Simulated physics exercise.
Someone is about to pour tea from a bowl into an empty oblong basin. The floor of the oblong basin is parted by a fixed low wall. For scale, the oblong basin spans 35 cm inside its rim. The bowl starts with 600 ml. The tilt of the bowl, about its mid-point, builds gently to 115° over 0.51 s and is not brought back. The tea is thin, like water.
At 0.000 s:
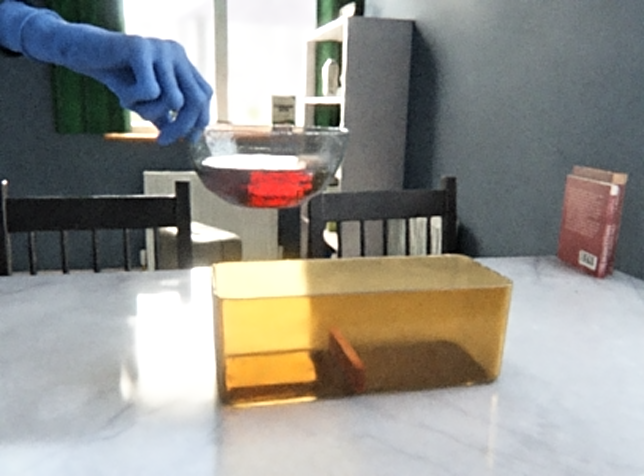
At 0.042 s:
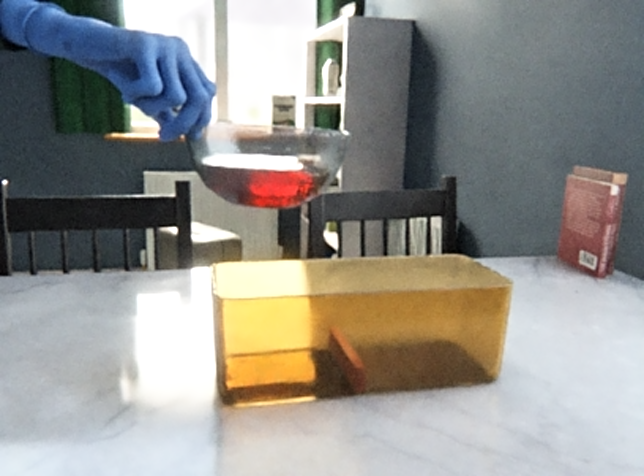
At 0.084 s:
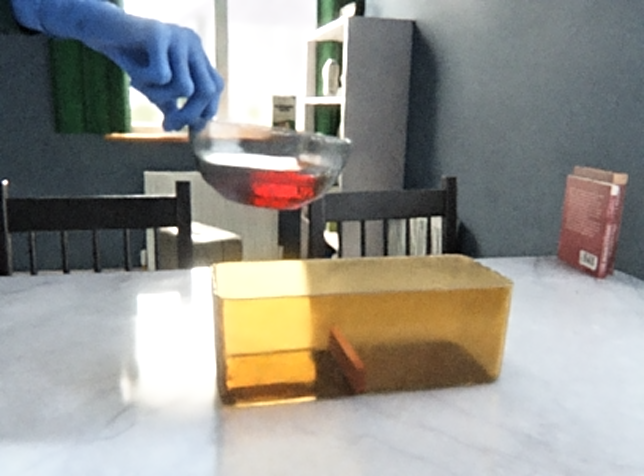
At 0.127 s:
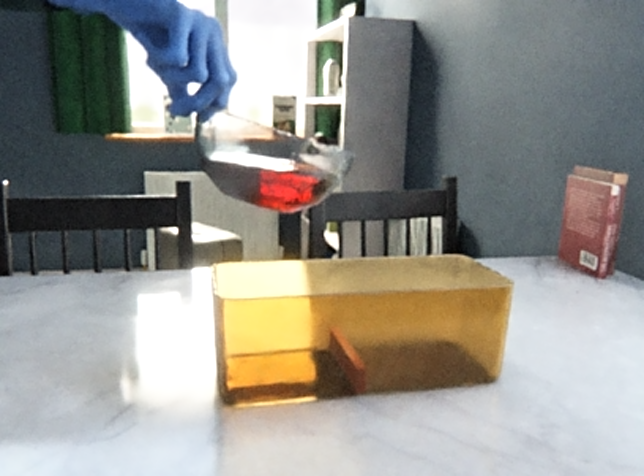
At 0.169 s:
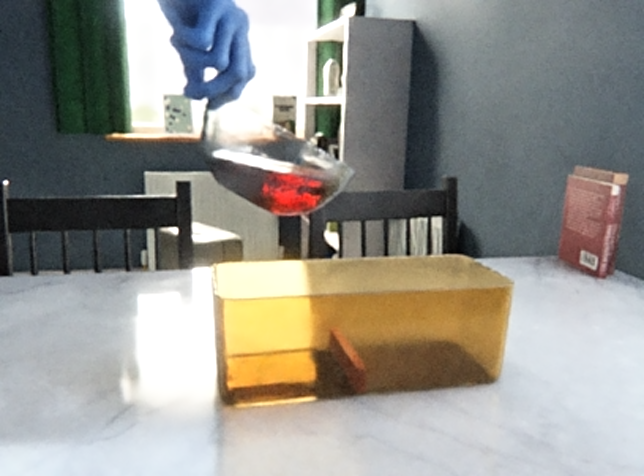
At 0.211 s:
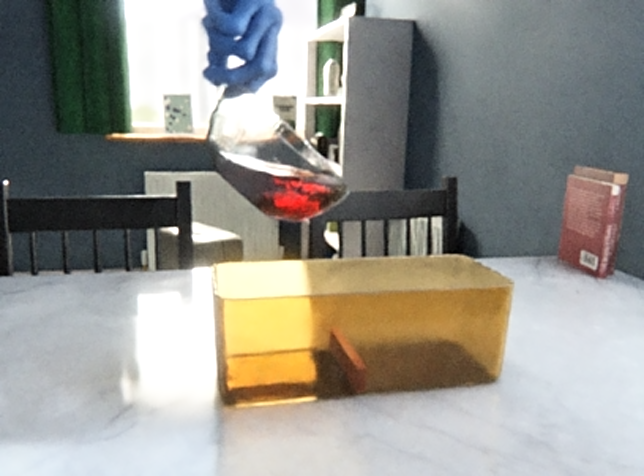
A blue hand held a clear bowl of red liquid above a see-through yellowish basin on a marble table, then gradually tilted it down toward the right, the hand rising as the bowl leaned.
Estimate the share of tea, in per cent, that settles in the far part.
Roughly 58 per cent is past the wall.
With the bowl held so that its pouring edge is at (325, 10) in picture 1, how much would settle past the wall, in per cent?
In that case some 55 per cent.
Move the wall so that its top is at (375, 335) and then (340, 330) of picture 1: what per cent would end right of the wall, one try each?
In turn about 25 and 65 per cent.
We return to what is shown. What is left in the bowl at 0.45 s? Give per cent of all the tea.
Some 2 per cent.
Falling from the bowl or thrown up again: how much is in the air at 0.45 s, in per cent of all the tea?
Near 20 in a hundred.
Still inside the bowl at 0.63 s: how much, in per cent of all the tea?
About 0 per cent.
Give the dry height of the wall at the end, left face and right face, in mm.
Left about 20 mm, right about 16 mm.
By 0.45 s the tilt is 111° and 2 per cent is still to pour, 26 is left of the wall and 52 right of it.
By 0.63 s the tilt is 115° and 0 per cent is still to pour, 34 is left of the wall and 60 right of it.
By 0.81 s the tilt is 115° and 1 per cent is still to pour, 35 is left of the wall and 59 right of it.
By 1.01 s the tilt is 115° and 0 per cent is still to pour, 38 is left of the wall and 59 right of it.
At rest 39 per cent lies left of the wall, 58 right of it and 3 outside.
